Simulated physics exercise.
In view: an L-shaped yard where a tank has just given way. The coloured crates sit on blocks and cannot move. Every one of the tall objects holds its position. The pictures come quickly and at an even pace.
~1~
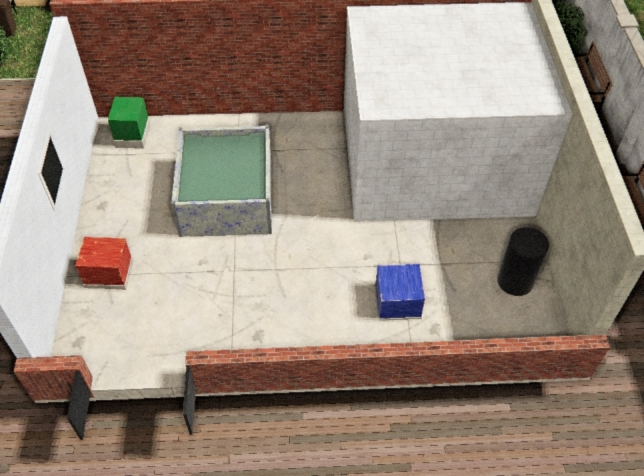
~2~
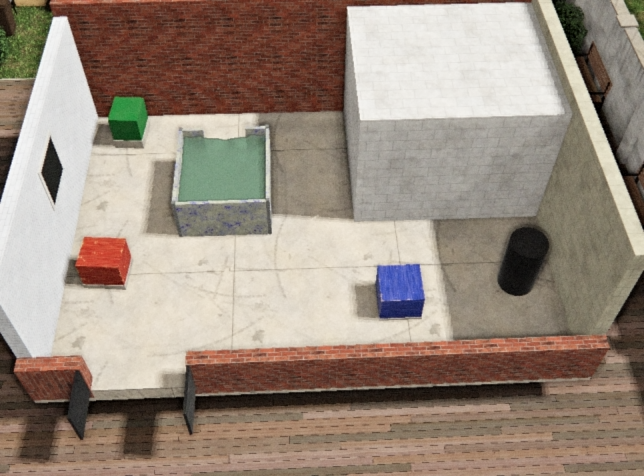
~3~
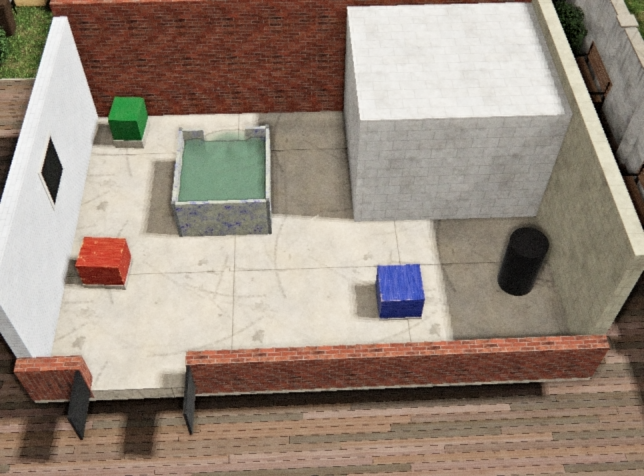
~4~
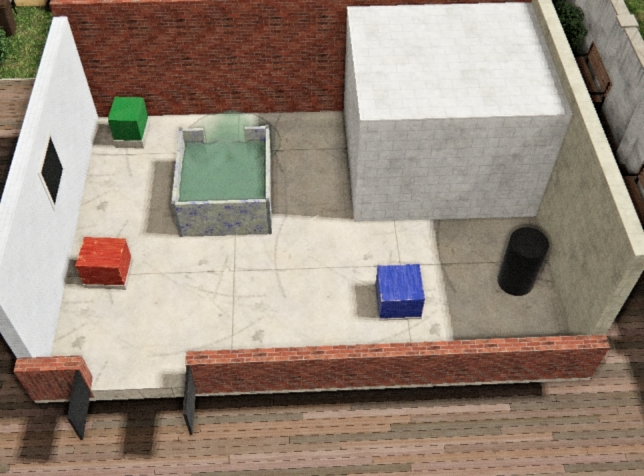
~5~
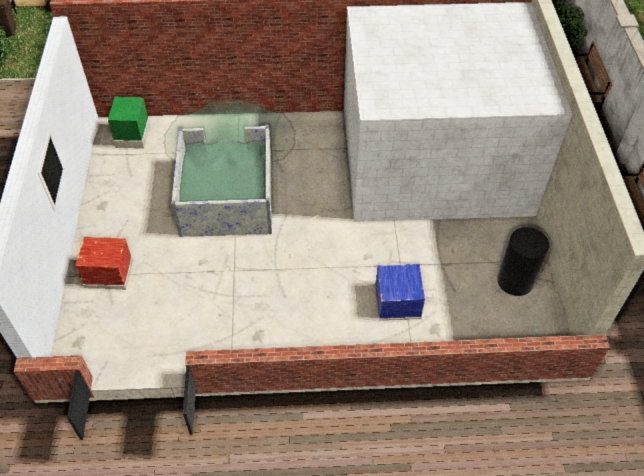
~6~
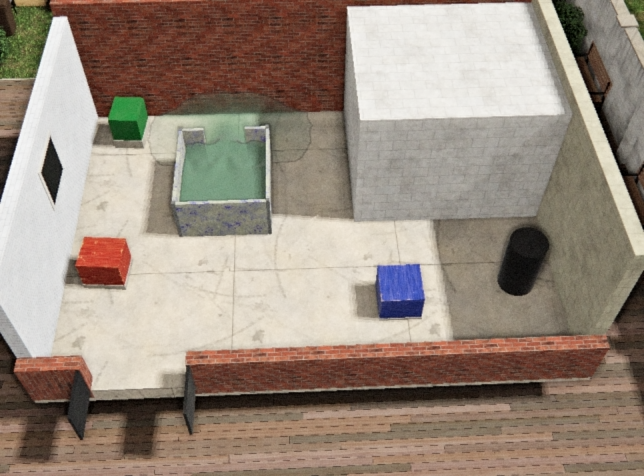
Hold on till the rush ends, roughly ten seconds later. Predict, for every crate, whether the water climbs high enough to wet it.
My prediction: The blue crate gets wetted; the green crate gets wetted; the red crate gets wetted.
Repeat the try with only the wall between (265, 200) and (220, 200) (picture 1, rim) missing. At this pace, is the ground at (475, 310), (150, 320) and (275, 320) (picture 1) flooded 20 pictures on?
Well, the first one's sodden, the second's sodden, and the third's sodden.
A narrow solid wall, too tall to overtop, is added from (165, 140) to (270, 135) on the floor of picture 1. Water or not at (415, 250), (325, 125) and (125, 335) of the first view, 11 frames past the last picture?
Taking the three spots in order: Spared, soaked, spared.
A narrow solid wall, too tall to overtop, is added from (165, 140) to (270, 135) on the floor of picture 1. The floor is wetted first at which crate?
It's the green-painted one.
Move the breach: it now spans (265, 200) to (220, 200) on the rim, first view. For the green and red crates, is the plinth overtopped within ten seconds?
Observed: Green stays clear; red stays clear.
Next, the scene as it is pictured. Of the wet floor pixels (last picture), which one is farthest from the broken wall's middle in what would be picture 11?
The wet edge reaches furthest near (99, 118).
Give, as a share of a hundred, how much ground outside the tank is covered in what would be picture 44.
Around 80 in a hundred.
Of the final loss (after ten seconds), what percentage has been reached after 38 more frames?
Around 25 percent.
A moment on, water covers 15 % of the floor; the blue crate not reached, the green crate water round its plinth, the red crate not reached.
Next, water covers 25 % of the floor; the blue crate not reached, the green crate water round its plinth, the red crate not reached.
Then, water covers 55 % of the floor; the blue crate water round its plinth, the green crate water round its plinth, the red crate water round its plinth.
Later, water covers 80 % of the floor; the blue crate water round its plinth, the green crate water round its plinth, the red crate water round its plinth.
In the end, water covers 95 % of the floor; the blue crate was topped, the green crate was topped, the red crate was topped.
